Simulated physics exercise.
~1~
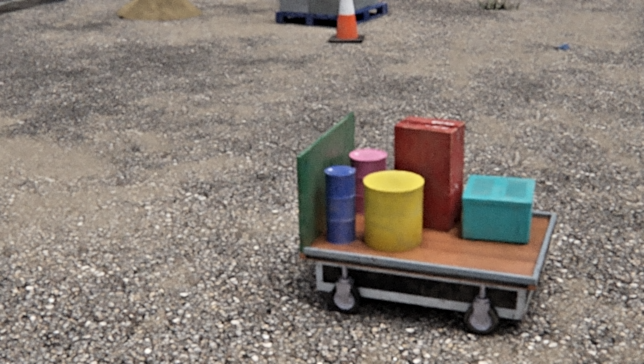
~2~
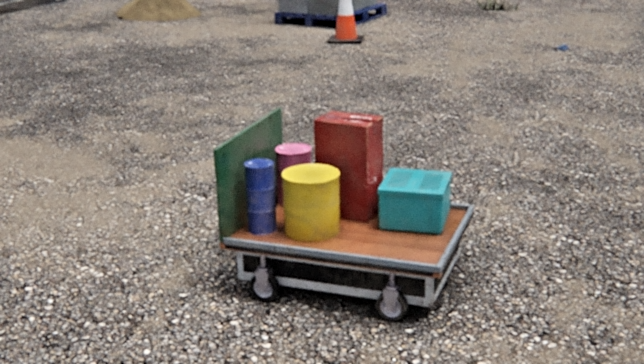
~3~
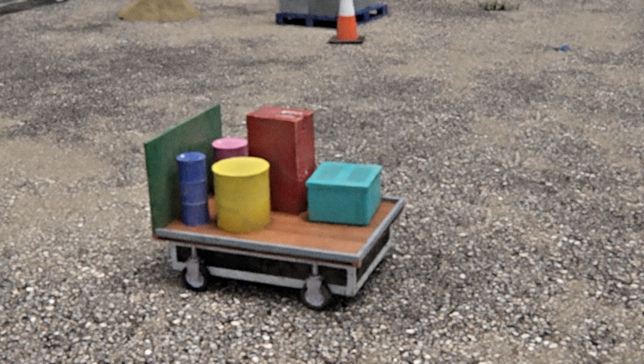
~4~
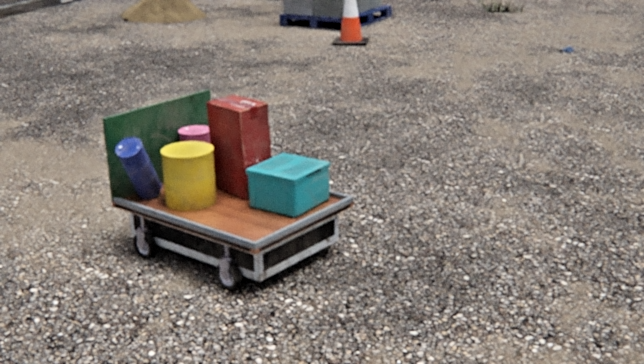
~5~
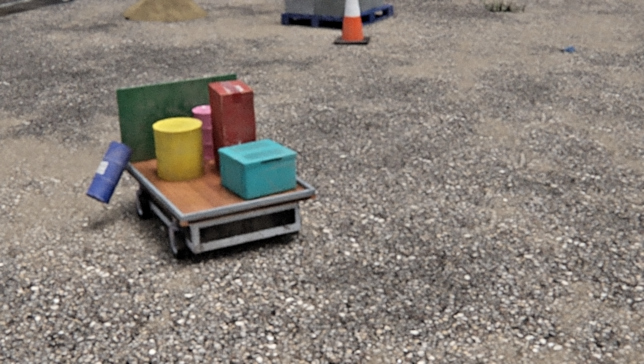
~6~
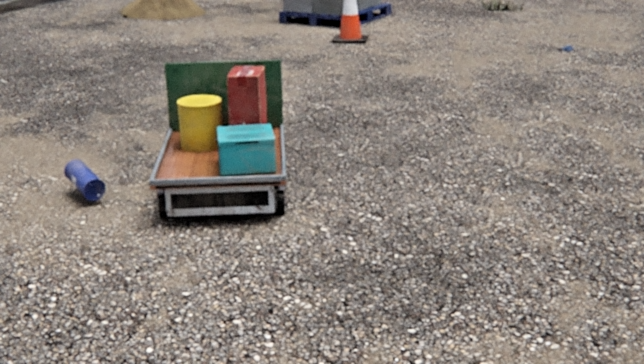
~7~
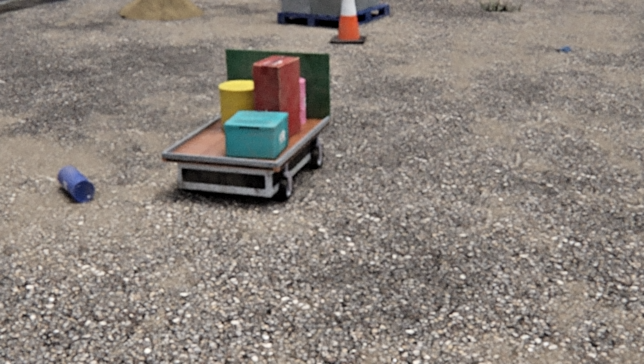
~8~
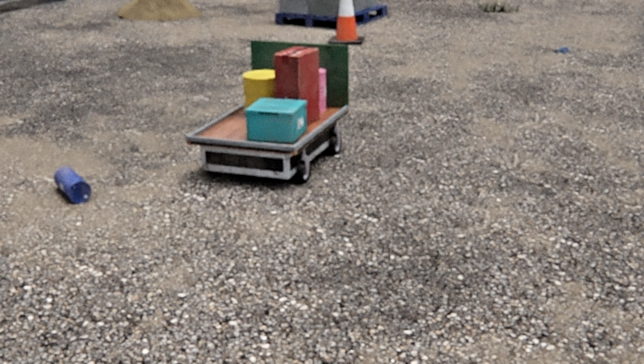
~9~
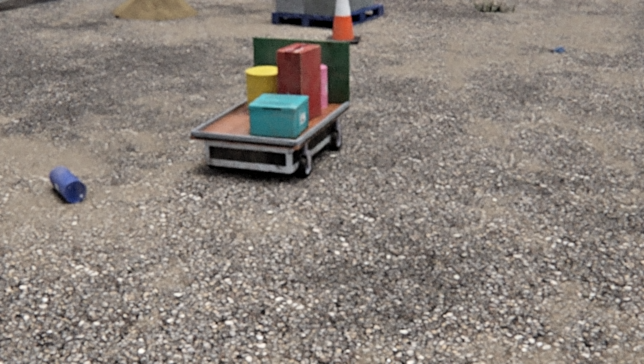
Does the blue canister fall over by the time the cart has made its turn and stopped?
Yes, the blue canister tips as the cart turns, drops off the left edge and ends up lying on its side on the gravel.
A low flat cart with a tall green board at one end rolls left across a gravel yard, seen from slightly above, with an orange cone and a blue pallet behind. It carries a blue canister, a yellow pail, a pink canister, a tall red box and a turquoise tote. As the cart begins to swing around, the blue canister leans, then tumbles over the left edge and lands on its side on the gravel. The cart keeps turning, heads away to the right and stops near the cone. The other four things remain aboard, while the blue canister lies behind at left.
